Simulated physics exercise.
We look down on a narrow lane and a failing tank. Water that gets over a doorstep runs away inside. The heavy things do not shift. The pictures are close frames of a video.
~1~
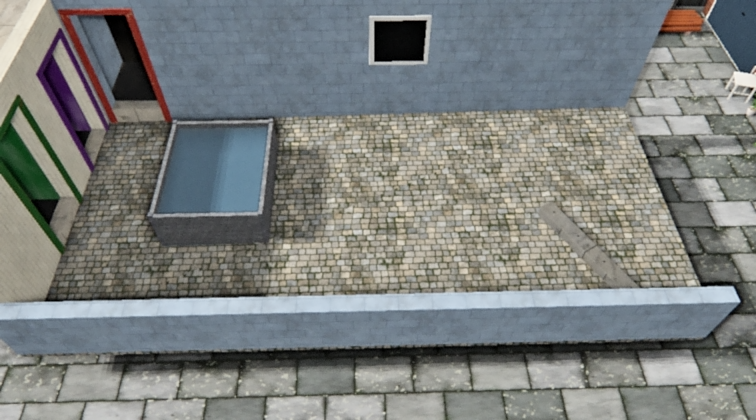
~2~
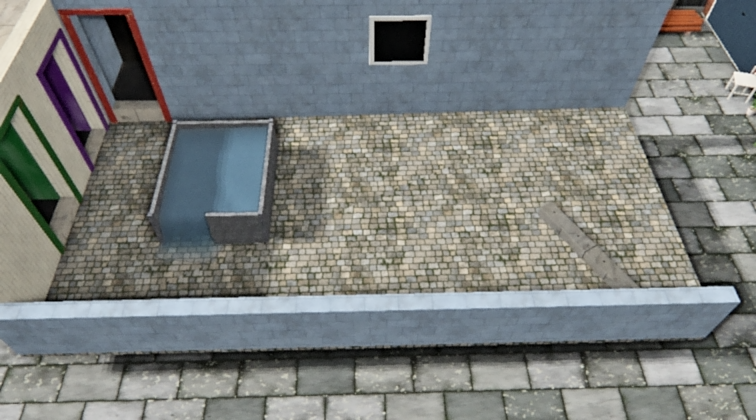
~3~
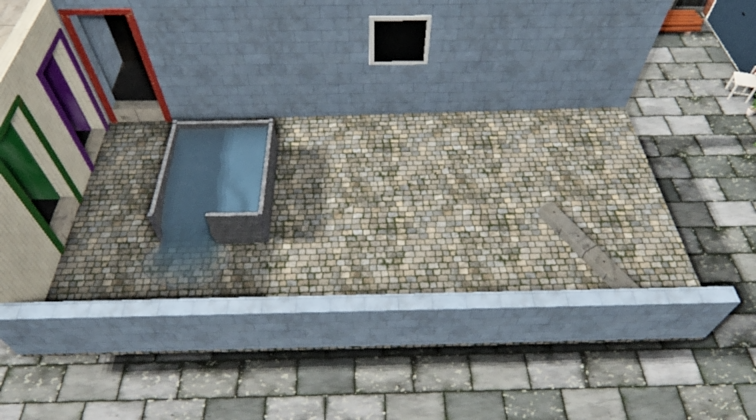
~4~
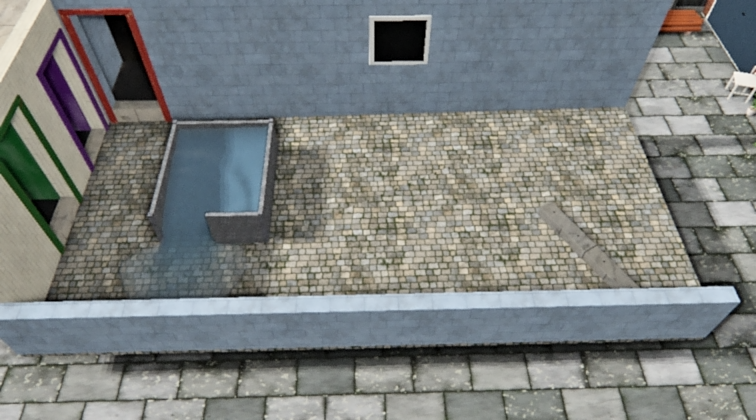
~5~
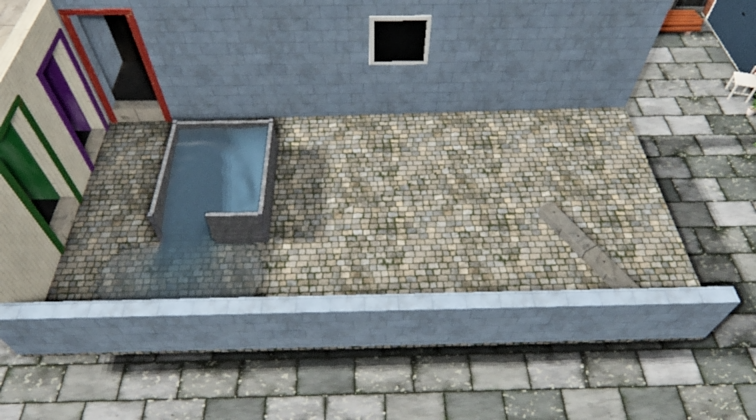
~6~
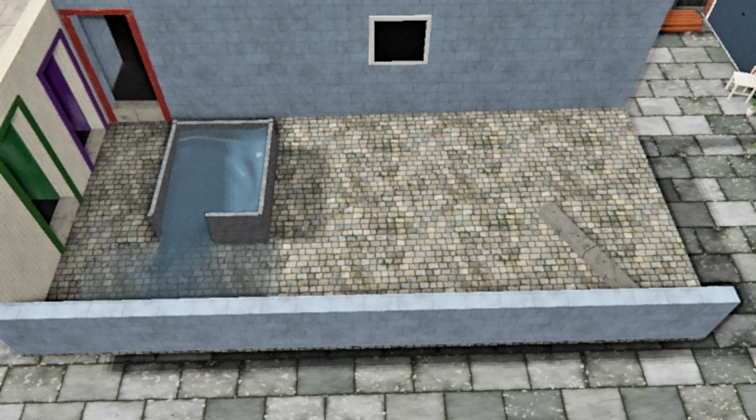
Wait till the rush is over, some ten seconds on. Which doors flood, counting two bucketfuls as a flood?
One by one: The green door holds within the limit; the red door holds within the limit; the purple door floods.
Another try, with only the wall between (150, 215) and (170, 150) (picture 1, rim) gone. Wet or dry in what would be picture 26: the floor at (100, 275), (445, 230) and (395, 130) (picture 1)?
As listed: Under water, free of water, no water.
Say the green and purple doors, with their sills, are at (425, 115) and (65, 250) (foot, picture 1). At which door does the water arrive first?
It is the purple-painted one.
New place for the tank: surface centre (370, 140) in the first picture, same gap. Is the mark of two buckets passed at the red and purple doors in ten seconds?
In short: Red is under; purple passes that mark.
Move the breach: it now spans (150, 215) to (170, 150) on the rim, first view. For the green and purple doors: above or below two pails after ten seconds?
Green passes that mark; purple is over.
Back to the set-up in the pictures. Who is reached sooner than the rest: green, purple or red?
It is the green one.
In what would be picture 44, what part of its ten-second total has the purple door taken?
Close to 25 %.
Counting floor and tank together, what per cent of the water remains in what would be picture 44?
Some 98 per cent.
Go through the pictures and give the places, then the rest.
Still water in the open tank at (216, 169), in the first frame.
The front is at (162, 251), out from the gap at (187, 232), in the second frame.
The front is at (198, 282), out from the gap at (188, 234), in the third frame.
Water pours out at (188, 234) and has run to a hidden place, in the fourth frame.
Water pours out at (188, 234) and has run to a hidden place, in the fifth frame.
The front is at a hidden place, out from the gap at (188, 234), in the sixth frame.
A moment on, water covers 10 % of the floor; the green door not reached, the red door not reached, the purple door not reached.
Next, water covers 25 % of the floor; the green door wet at the sill, nothing in, the red door not reached, the purple door not reached.
Then, water covers 50 % of the floor; the green door wet at the sill, nothing in, the red door wet at the sill, nothing in, the purple door wet at the sill, nothing in.
Later, water covers 75 % of the floor; the green door wet at the sill, nothing in, the red door wet at the sill, nothing in, the purple door over two buckets in.
In the end, water covers 75 % of the floor; the green door wet at the sill, nothing in, the red door wet at the sill, nothing in, the purple door far over two buckets in.
